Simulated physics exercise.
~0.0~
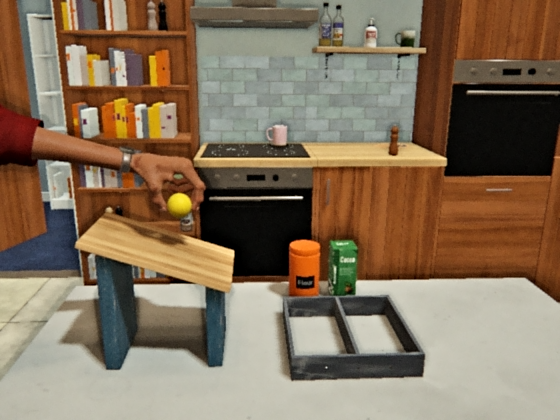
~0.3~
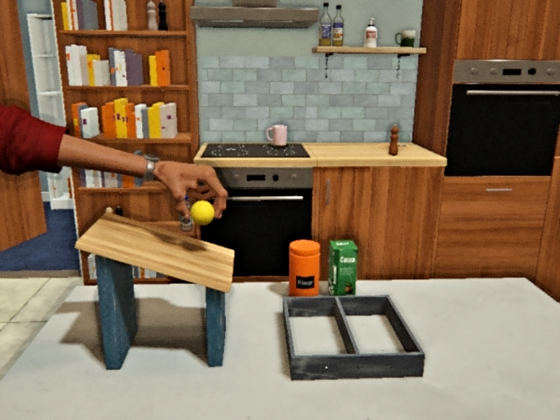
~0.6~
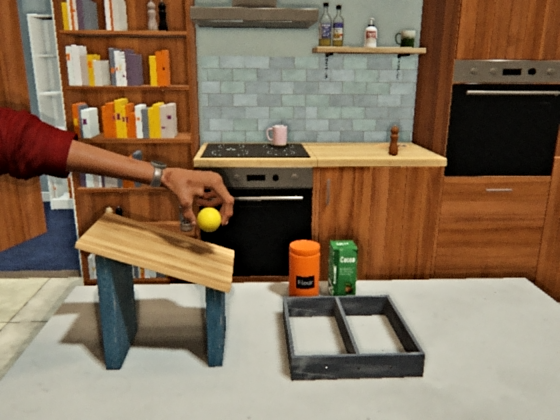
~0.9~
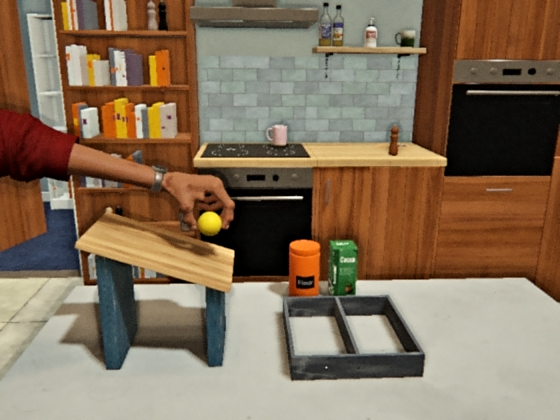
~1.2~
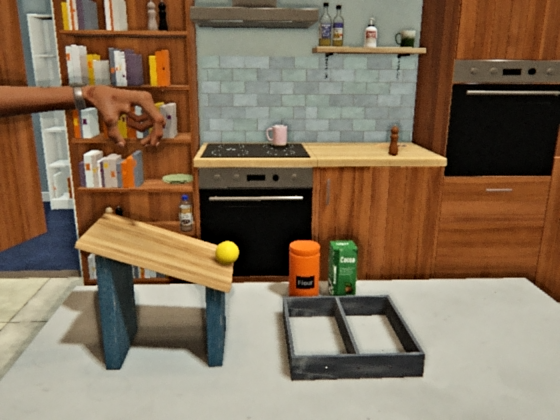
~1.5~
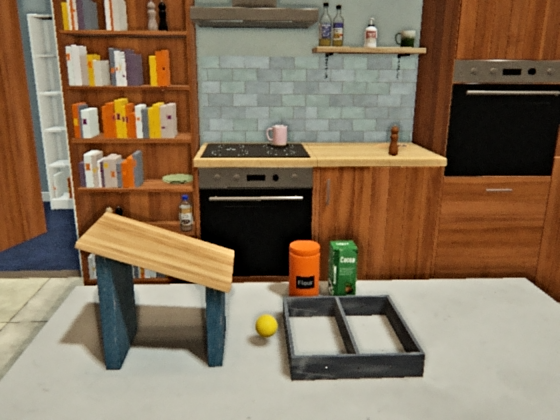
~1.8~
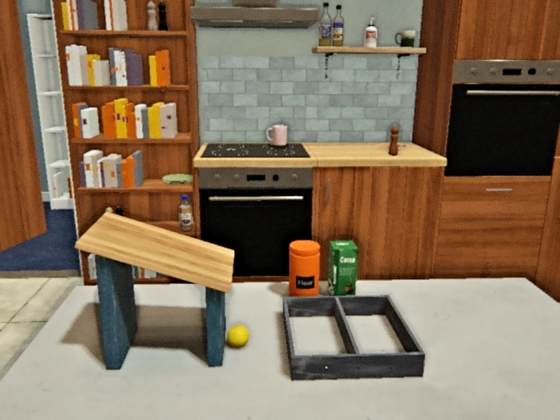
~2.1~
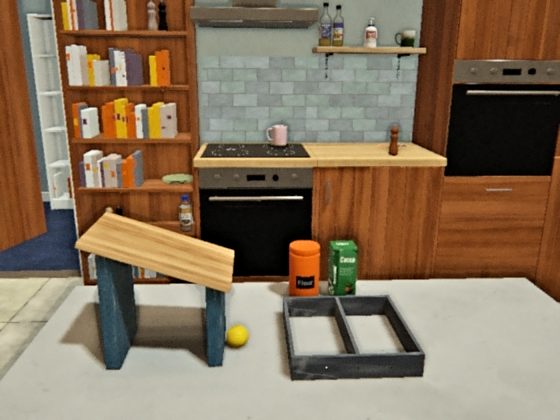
A yellow lemon was held over a sloping wooden board, lowered near its bottom edge and released by a hand, then dropped off the end, moved right toward the open two-part tray, and came back left, stopping beside the ramp's leg, outside the tray.
